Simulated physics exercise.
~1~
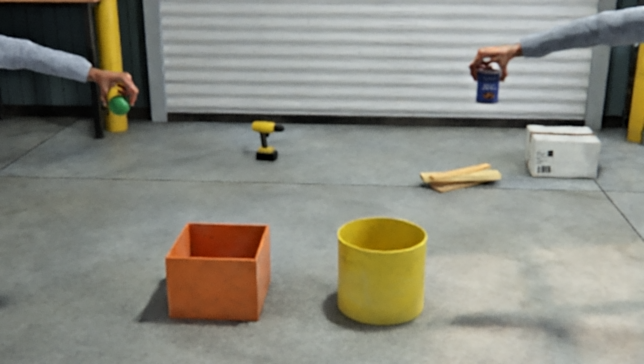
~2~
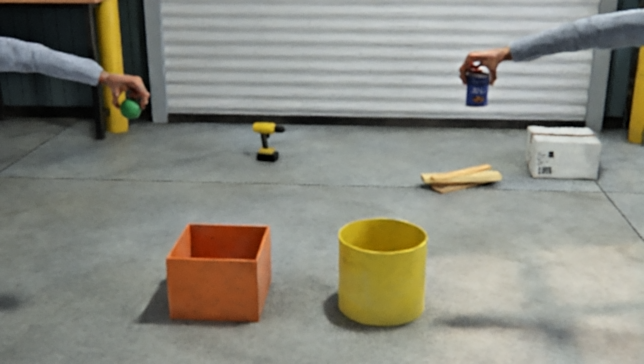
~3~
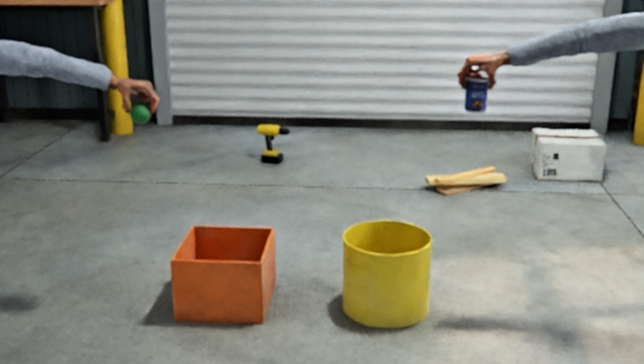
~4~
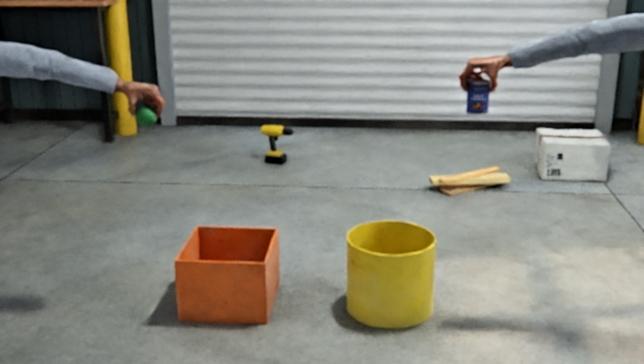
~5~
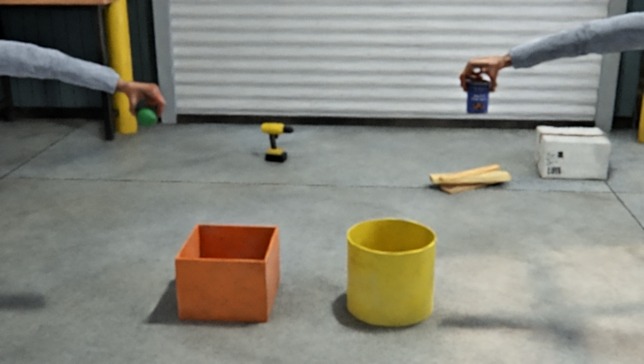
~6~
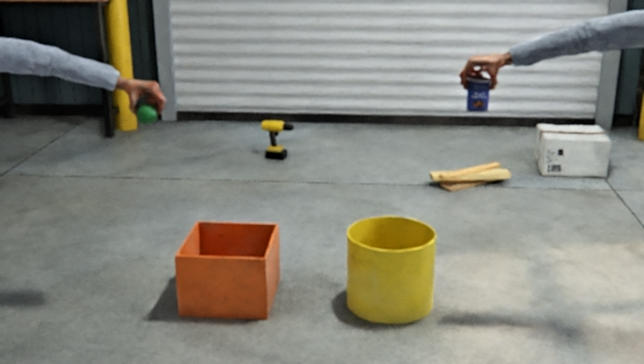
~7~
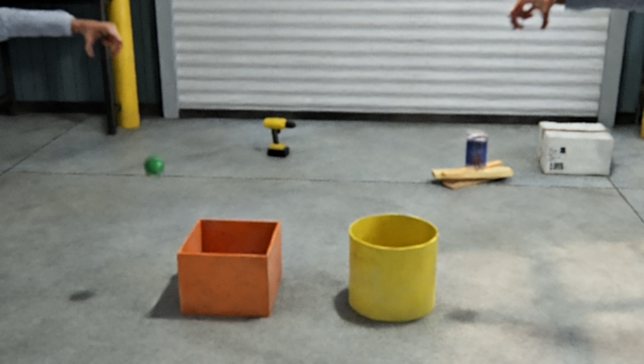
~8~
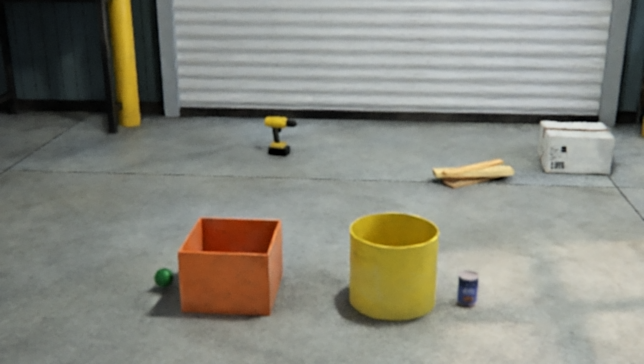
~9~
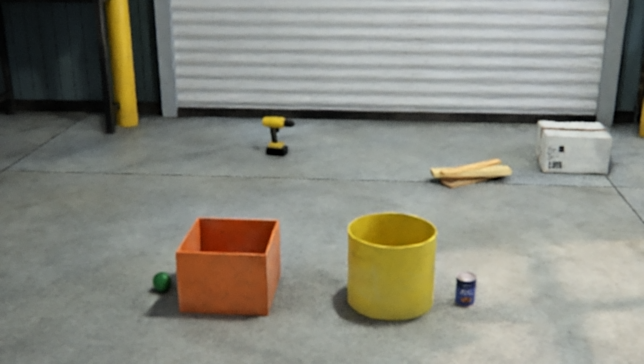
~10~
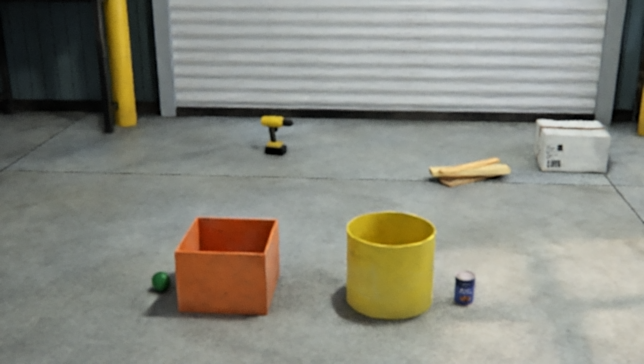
On a concrete floor, two hands drop a green ball and blue tin beside two containers.
